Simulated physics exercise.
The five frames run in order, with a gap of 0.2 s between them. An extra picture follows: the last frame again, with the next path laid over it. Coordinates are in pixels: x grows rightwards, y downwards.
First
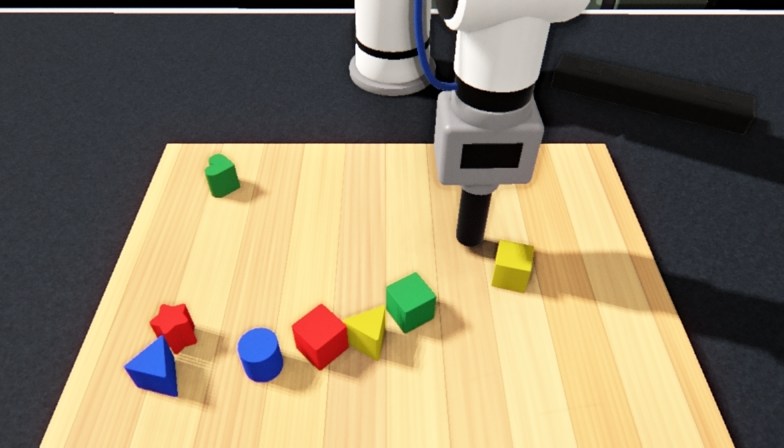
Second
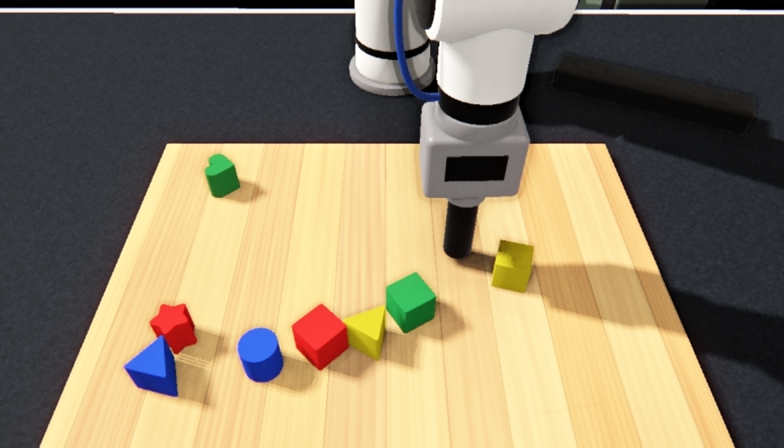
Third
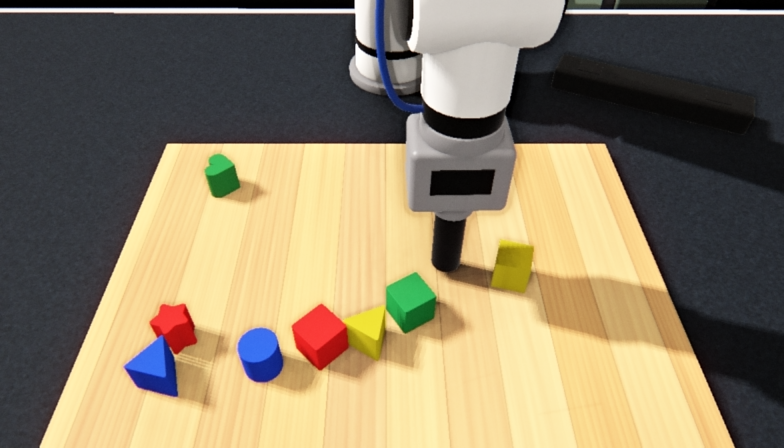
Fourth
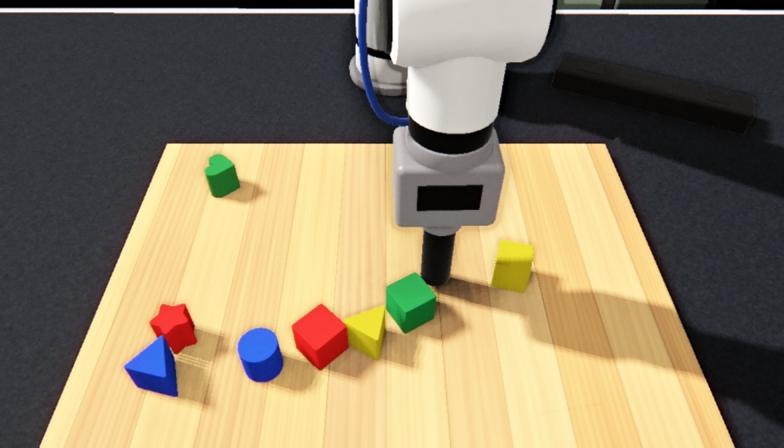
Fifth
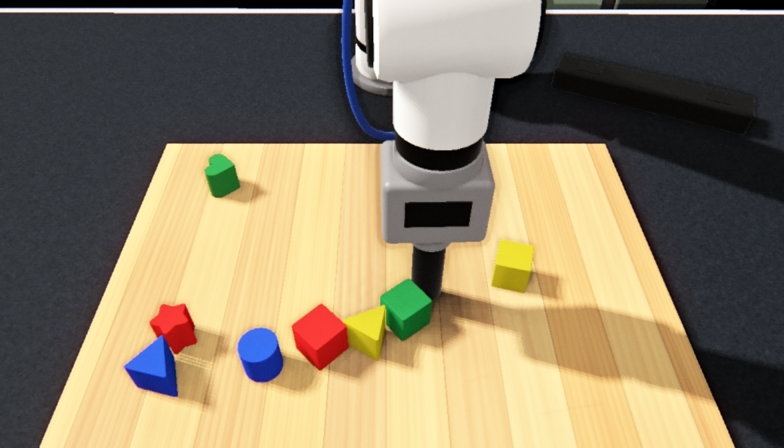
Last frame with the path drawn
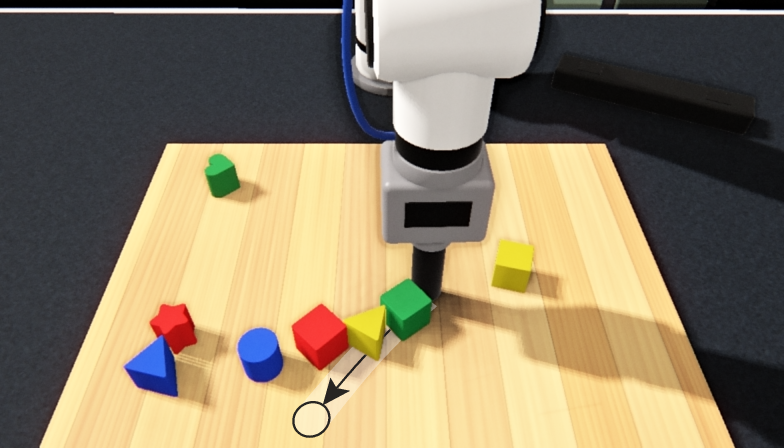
The robot arm moved its black post down and to the left across the wooden board, reached the green cube, and nudged it slightly toward the viewer while the other colored blocks stayed still.
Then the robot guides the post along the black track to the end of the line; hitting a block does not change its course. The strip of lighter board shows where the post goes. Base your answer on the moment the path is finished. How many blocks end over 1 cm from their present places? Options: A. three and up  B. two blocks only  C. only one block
Option B.
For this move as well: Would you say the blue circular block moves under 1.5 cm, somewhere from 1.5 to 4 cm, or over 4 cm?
Final distance: Less than 1.5 cm.
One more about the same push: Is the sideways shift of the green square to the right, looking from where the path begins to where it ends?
No, that is not what happens.
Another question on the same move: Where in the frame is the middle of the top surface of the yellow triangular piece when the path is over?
Its top face will be centred at roughly (281, 423).
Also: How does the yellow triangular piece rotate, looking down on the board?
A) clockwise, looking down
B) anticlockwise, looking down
Correct choice: A.
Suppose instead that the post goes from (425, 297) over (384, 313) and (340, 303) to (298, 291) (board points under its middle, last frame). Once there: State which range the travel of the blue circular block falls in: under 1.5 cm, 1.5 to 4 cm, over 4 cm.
Verdict: Less than 1.5 cm.
Drawn move, from (425, 297) via (389, 332) and (351, 372), ending at (311, 419).
The first path, step by step. One third of the way, post (388, 326); red square (315, 328); yellow triangular piece (349, 350), turned 105° clockwise; green square (383, 343), turned 55° anticlockwise.
Two thirds of the way, post (349, 367); red square (315, 328); yellow triangular piece (324, 372), turned 80° clockwise; green square (380, 372), turned 100° anticlockwise.
At the end, post (310, 413); blue circular block still; red square (315, 328); yellow triangular piece (281, 423), turned 75° clockwise; green square (380, 373), turned 100° anticlockwise.
